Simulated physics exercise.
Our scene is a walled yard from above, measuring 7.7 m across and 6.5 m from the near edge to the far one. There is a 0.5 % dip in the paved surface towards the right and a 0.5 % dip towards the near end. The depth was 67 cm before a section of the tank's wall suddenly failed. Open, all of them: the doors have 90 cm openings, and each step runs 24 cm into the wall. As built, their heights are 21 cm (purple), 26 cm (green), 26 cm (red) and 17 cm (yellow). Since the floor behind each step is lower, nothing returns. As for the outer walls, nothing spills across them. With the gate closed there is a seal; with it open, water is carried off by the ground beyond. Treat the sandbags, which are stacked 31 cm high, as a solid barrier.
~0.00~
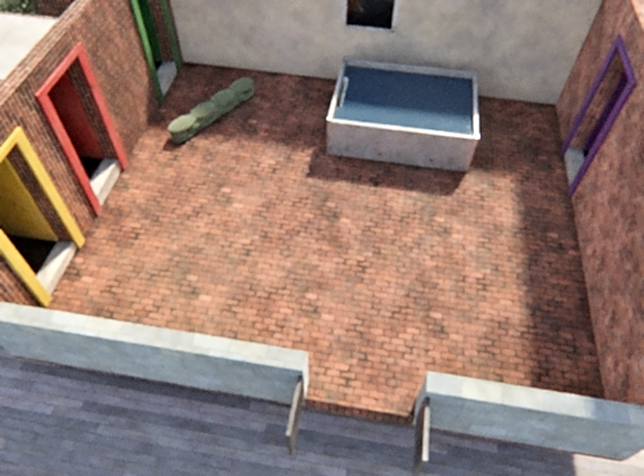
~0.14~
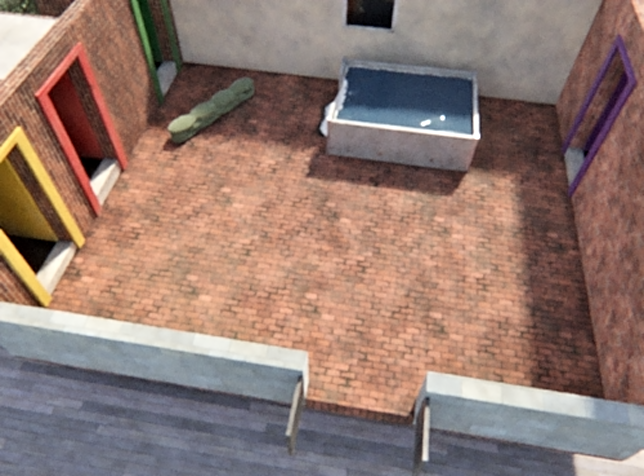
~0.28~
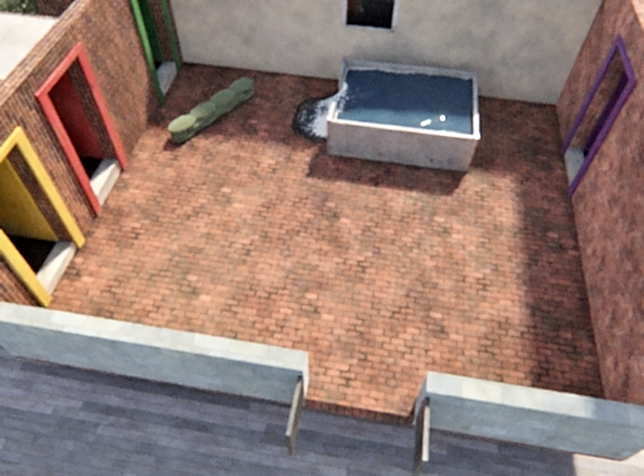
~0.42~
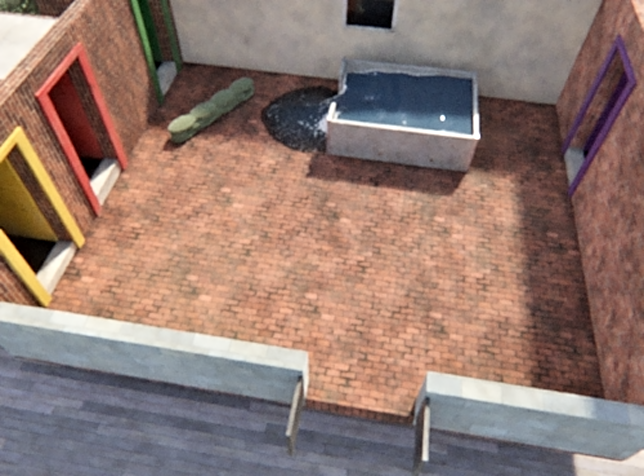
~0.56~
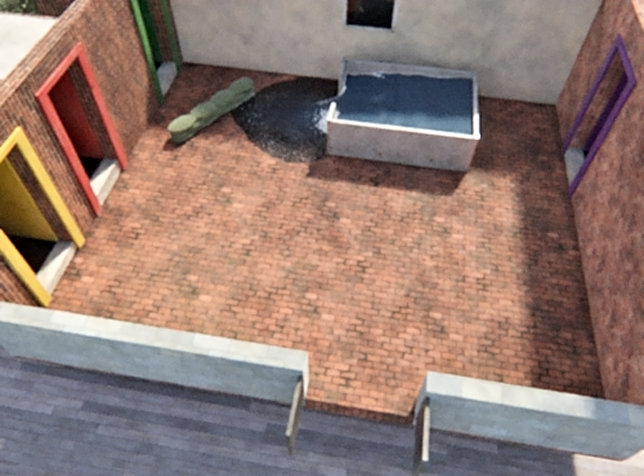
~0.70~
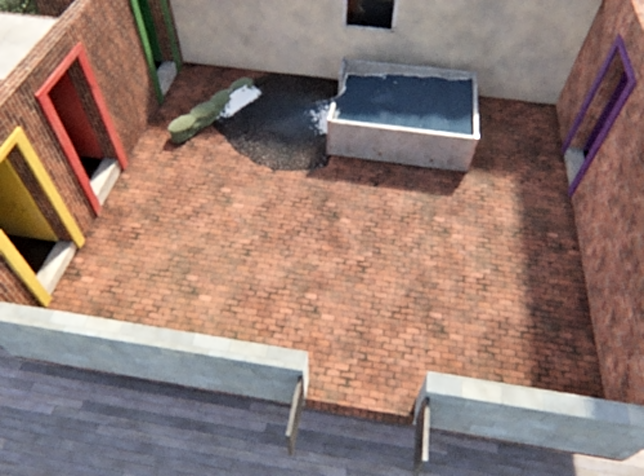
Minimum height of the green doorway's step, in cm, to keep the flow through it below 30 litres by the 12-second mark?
Roughly 14.5 cm.
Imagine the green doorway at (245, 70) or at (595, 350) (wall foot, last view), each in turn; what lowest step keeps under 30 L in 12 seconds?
In turn: About 16 cm, about 7.5 cm.
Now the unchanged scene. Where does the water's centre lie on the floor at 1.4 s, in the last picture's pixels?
The centre of all the water is around (364, 126).
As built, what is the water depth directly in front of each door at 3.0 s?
In cm: Purple 0, green 19, red 15, yellow 11.
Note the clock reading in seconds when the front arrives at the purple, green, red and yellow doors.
Purple at 9.0 seconds, green at 1.8 seconds, red at 1.6 seconds, yellow at 2.2 seconds.
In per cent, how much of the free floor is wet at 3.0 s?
The wet part is about 35 per cent.
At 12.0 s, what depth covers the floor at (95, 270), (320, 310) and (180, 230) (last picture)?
Depths of roughly 9 cm, 5 cm and 6 cm, in that order.
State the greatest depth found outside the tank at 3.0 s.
Max depth: About 29 cm.
After 1.4 s water covers 15 % of the floor, deepest (32 cm) near (325, 118); it has not reached the green door.
After 3.0 s water covers 35 % of the floor, deepest (29 cm) near (30, 333); 19 cm at the green door, 0 litres in over its 26 cm step.
After 12.0 s water covers 95 % of the floor, deepest (12 cm) near (593, 388); 7 cm at the green door, 0 litres in over its 26 cm step.
At the green door as built, the water arrived by 1.8 s and peaked near 19 cm at 2.6 s.
Run again over the same 12 s with other heights there, 41 litres in over 13 cm, 13 litres over 17.5 cm. The limit of 30 litres is kept from about 14.5 cm up.
